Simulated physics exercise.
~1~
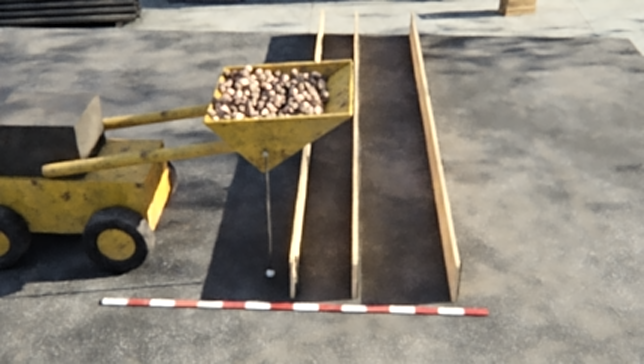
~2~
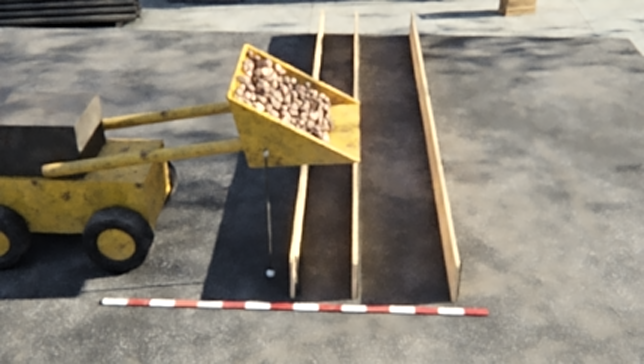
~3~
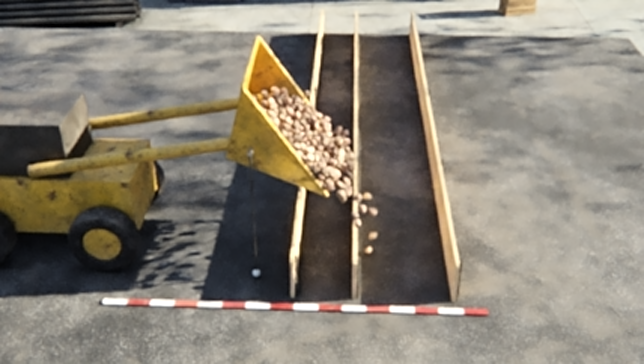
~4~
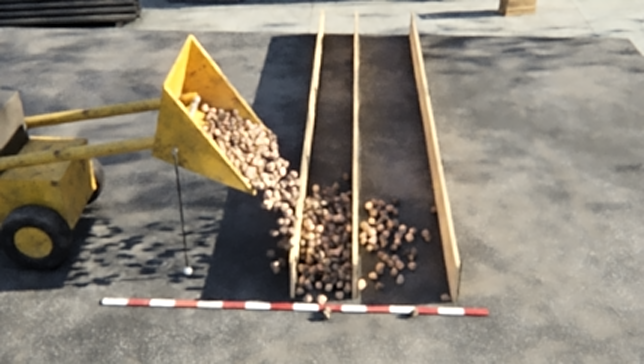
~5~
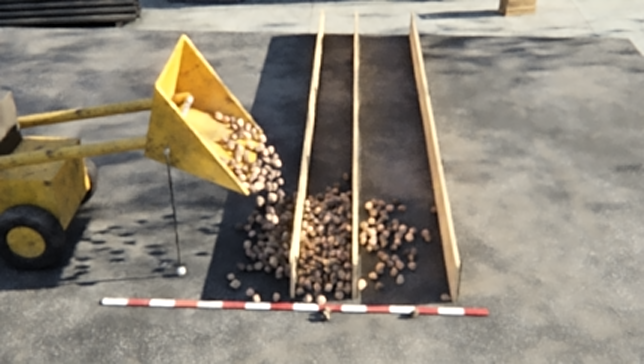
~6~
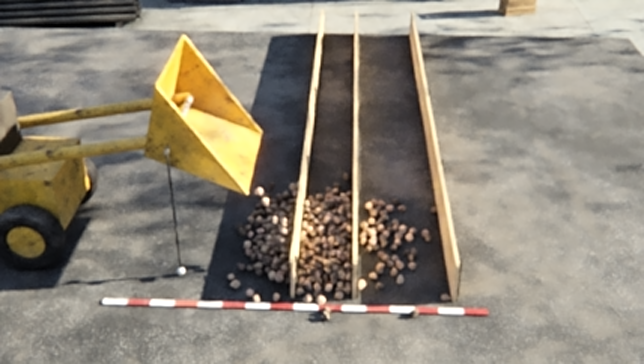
Yellow loader tipping stones from its bucket over upright boards while backing left, leaving a scattered pile and an empty bucket.
